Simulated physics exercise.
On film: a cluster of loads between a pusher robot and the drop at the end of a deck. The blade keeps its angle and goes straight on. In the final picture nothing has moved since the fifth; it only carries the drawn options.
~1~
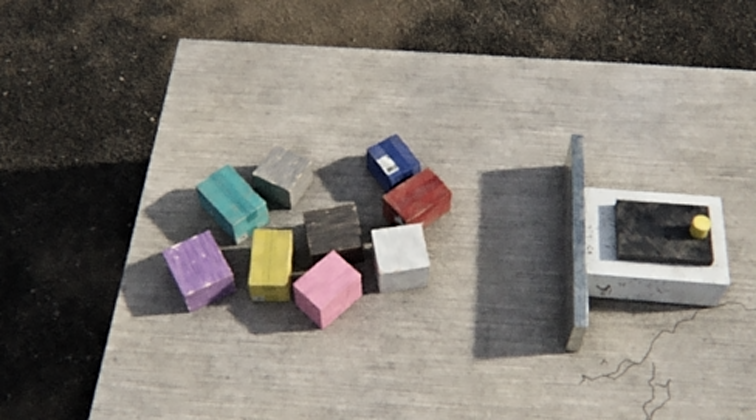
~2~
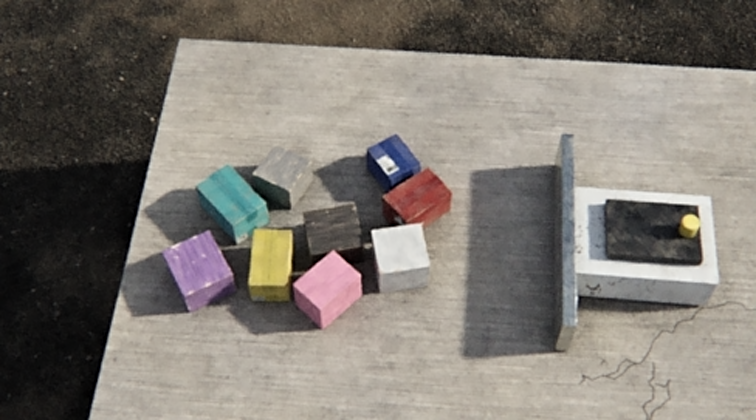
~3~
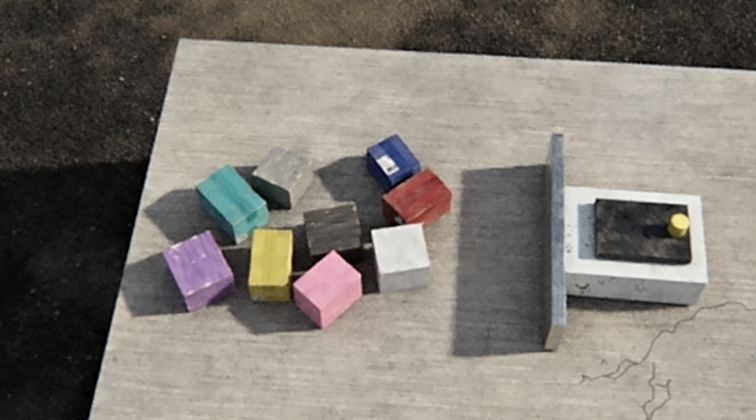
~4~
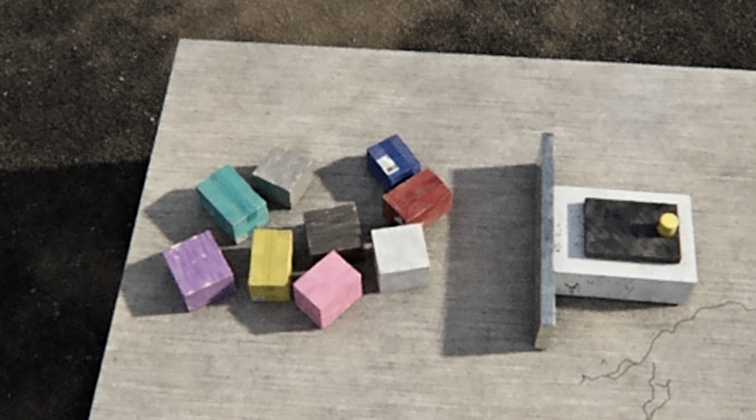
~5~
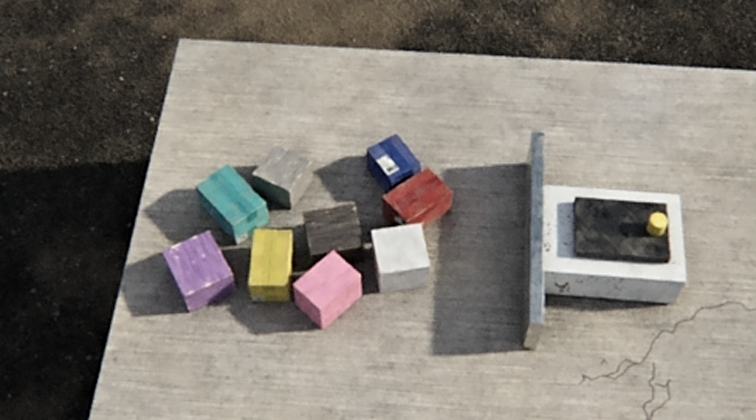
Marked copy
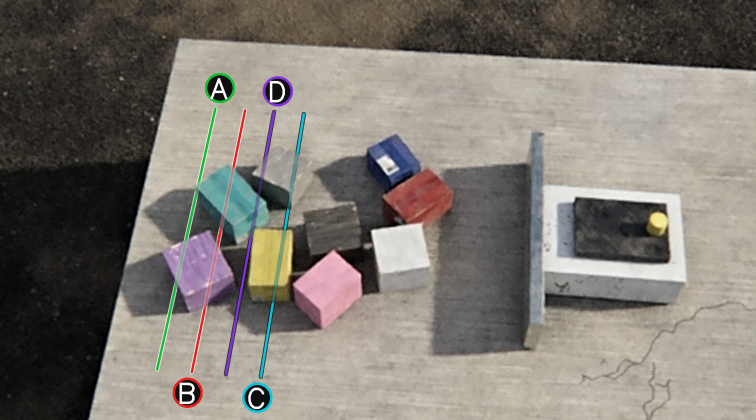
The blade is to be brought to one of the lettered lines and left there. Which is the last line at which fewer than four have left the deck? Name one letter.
B is the last line within the limit.
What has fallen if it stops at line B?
The turquoise box goes over.
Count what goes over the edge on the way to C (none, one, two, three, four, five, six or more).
By then, none.
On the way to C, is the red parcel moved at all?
Yes.
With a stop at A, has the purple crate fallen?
Yes.
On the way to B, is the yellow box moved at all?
Yes.
On the copy, A at (189, 229); B at (221, 231); C at (284, 235); D at (252, 233).
On B. First, robot (499, 220); blue parcel (386, 162); white crate (388, 253).
Then, robot (383, 213); purple crate (153, 297); turquoise box (180, 195).
Finally, robot (294, 208); turquoise box over the edge; black crate (138, 222); one fallen.
By contrast, A drops five; C is within the limit but short; D is within the limit but short.
